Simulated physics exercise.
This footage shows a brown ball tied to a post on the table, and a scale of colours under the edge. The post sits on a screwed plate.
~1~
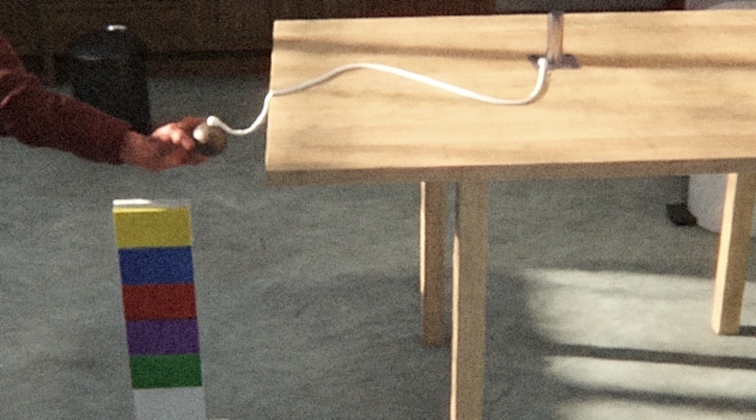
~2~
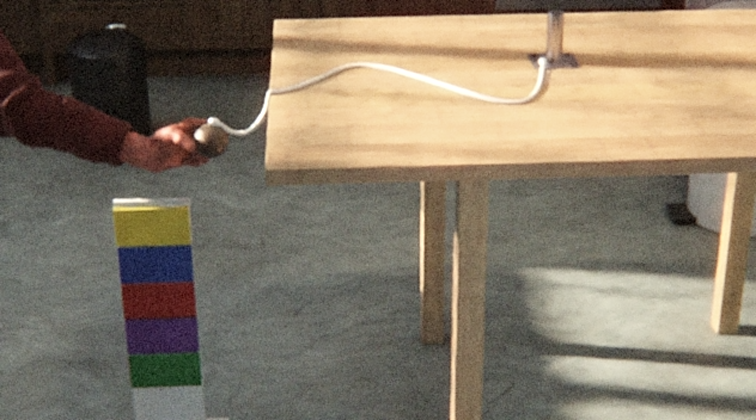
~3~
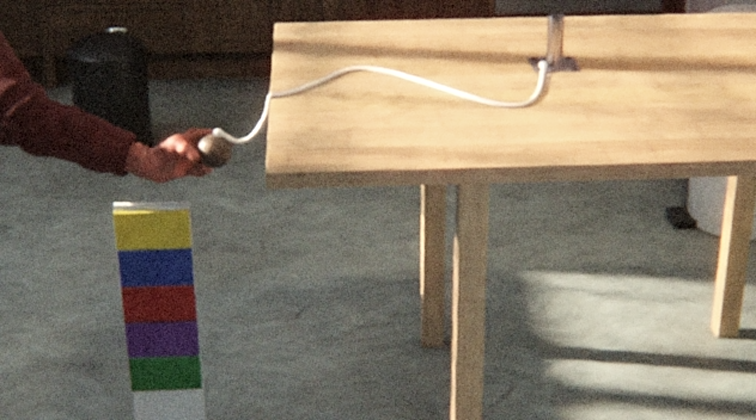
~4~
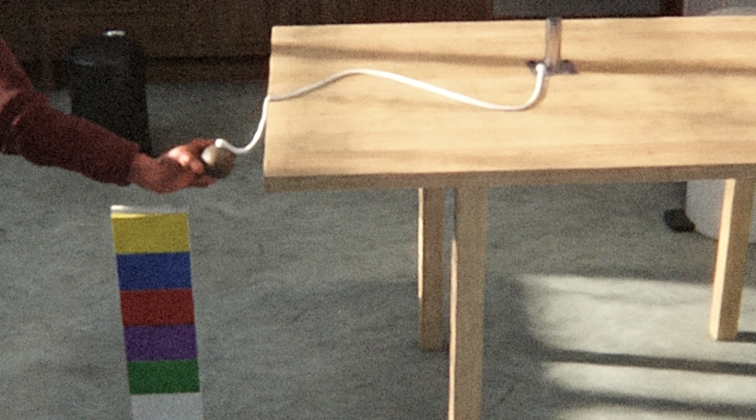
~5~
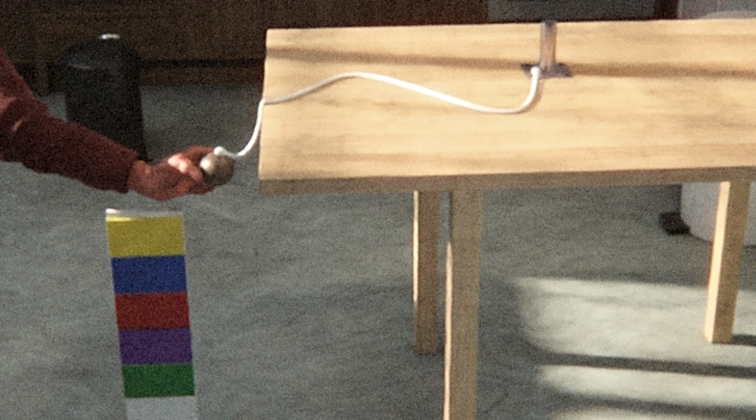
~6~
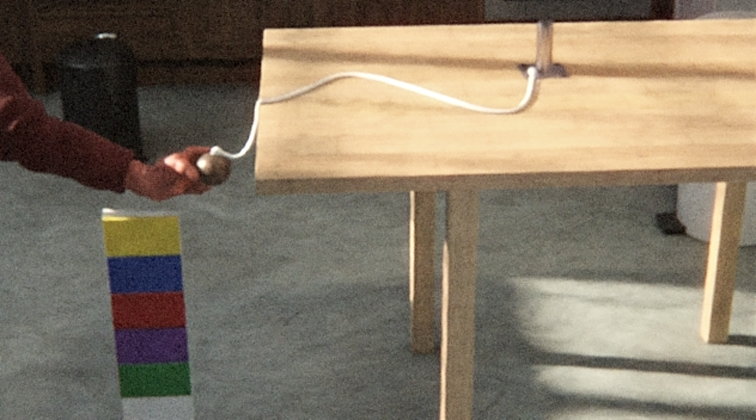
A hand in a dark red sleeve holds a brown ball just left of a wooden table, above an upright scale of coloured blocks. It lowers the ball slightly and edges it closer to the table, still gripping it, while the white cord stays slack across the tabletop to a post.
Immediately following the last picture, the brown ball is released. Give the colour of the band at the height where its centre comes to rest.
The band is purple.
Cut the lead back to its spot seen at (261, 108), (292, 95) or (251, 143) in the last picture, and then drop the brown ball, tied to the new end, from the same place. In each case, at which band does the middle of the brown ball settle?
Each try in turn: Blue; yellow; red.
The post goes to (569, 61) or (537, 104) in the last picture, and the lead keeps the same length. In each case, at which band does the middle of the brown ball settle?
For the first try, red; for the second, green.
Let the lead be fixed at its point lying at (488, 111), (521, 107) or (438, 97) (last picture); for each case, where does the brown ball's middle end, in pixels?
It would sit near (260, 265) the first time, (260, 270) the second and (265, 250) the third.
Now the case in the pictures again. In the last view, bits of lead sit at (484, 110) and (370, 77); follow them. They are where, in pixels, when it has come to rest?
The first at (392, 87), the second at (259, 116).
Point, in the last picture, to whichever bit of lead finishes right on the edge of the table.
Close to (376, 78).
Soon after, ball near (230, 282); level with blue.
After that, ball near (293, 327); level with purple.
And then, ball near (256, 335); level with purple.
In the end, ball near (272, 334); level with purple. The lead holds its middle at purple.
